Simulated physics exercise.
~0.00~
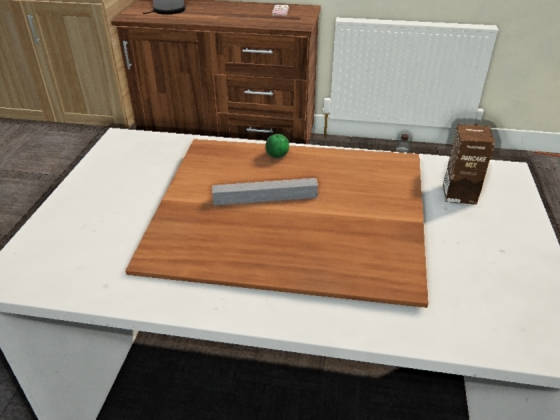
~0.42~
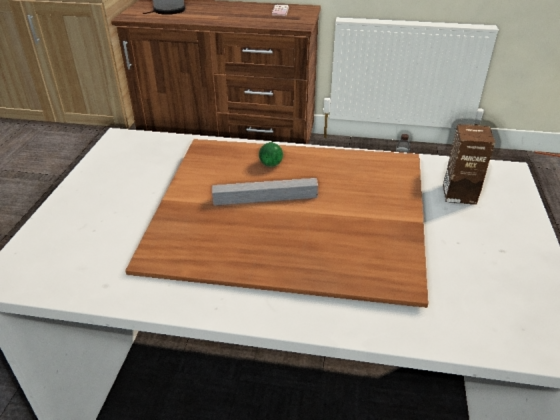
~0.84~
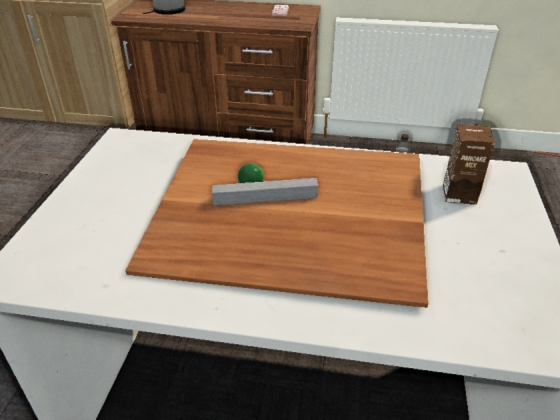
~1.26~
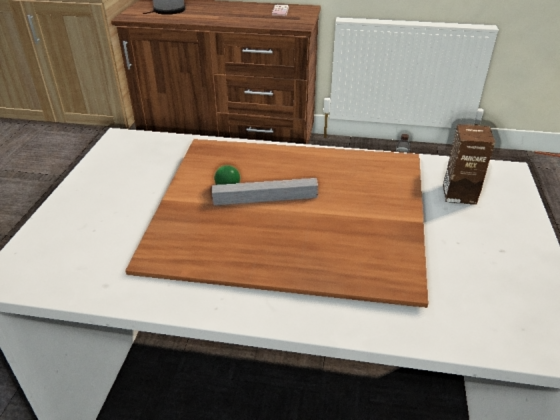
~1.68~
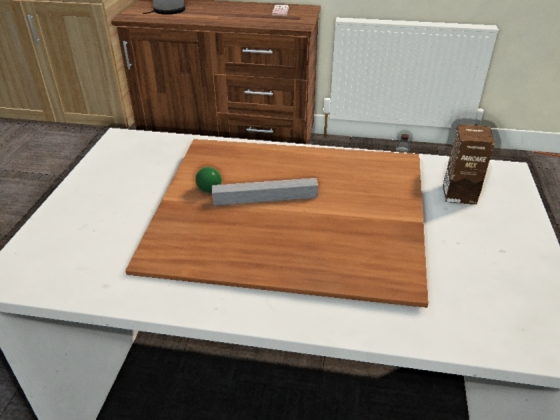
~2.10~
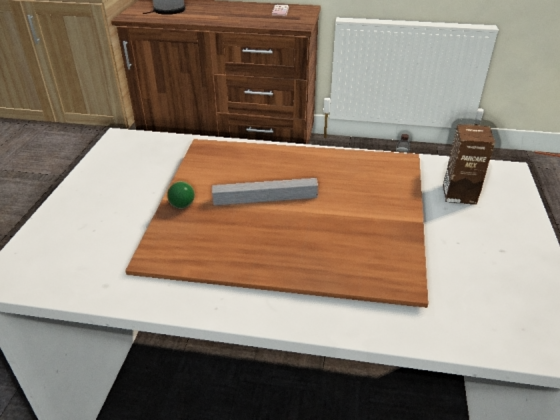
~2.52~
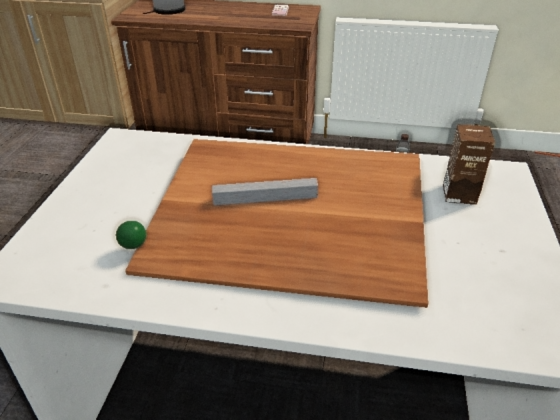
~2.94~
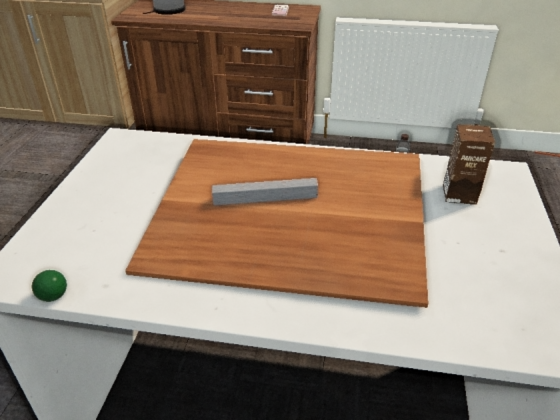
A green ball rolls across a reddish-brown wooden board lying on a white table, seen from above and in front in a room with wooden cabinets and a white radiator behind. A grey bar sits on the board, and a brown carton stands on the table to its right. The ball starts near the board's far edge, moves left and nearer, and passes behind the bar. It clears the bar's left end, rolls off the board's left edge onto the white tabletop, and ends near the table's front left corner, while everything else stays still.
